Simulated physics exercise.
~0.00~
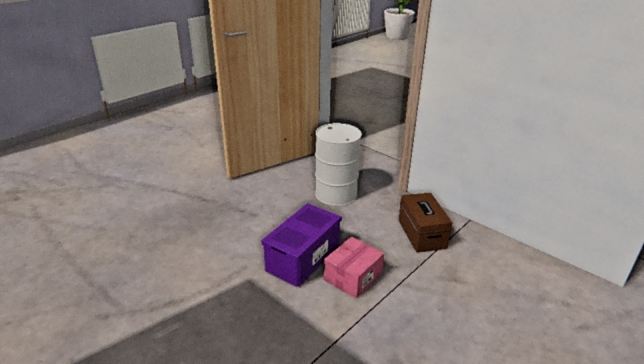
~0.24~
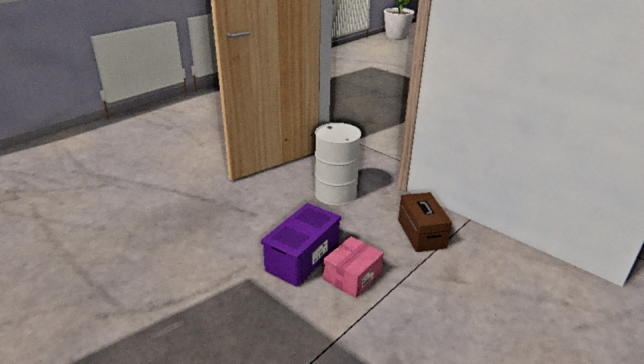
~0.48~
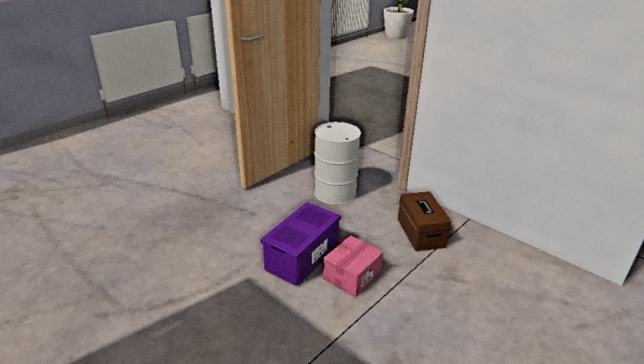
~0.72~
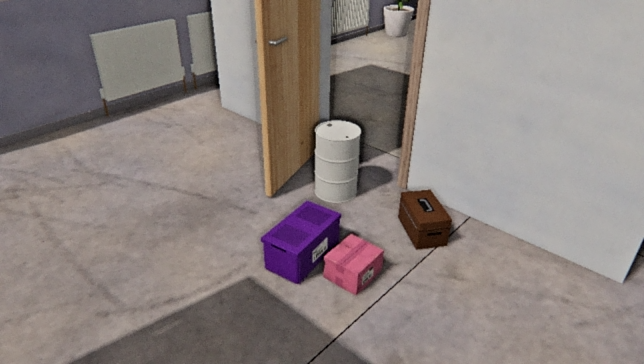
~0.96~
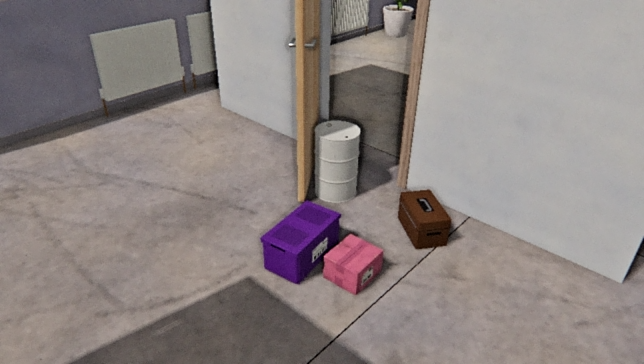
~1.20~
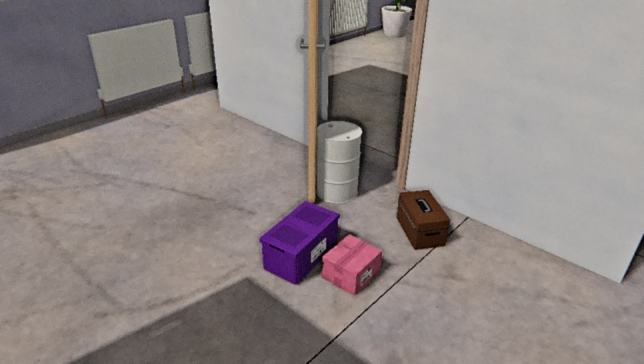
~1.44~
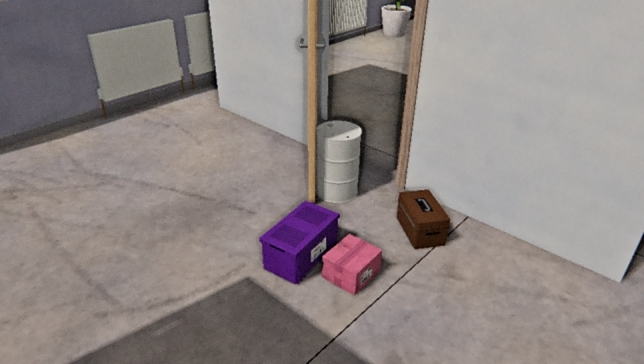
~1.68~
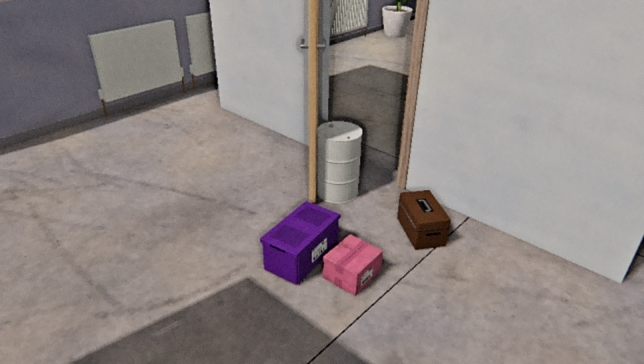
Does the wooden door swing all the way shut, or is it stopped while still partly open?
The door is stopped while still partly open. It comes to rest at the white drum in the doorway, which stays standing where it is.
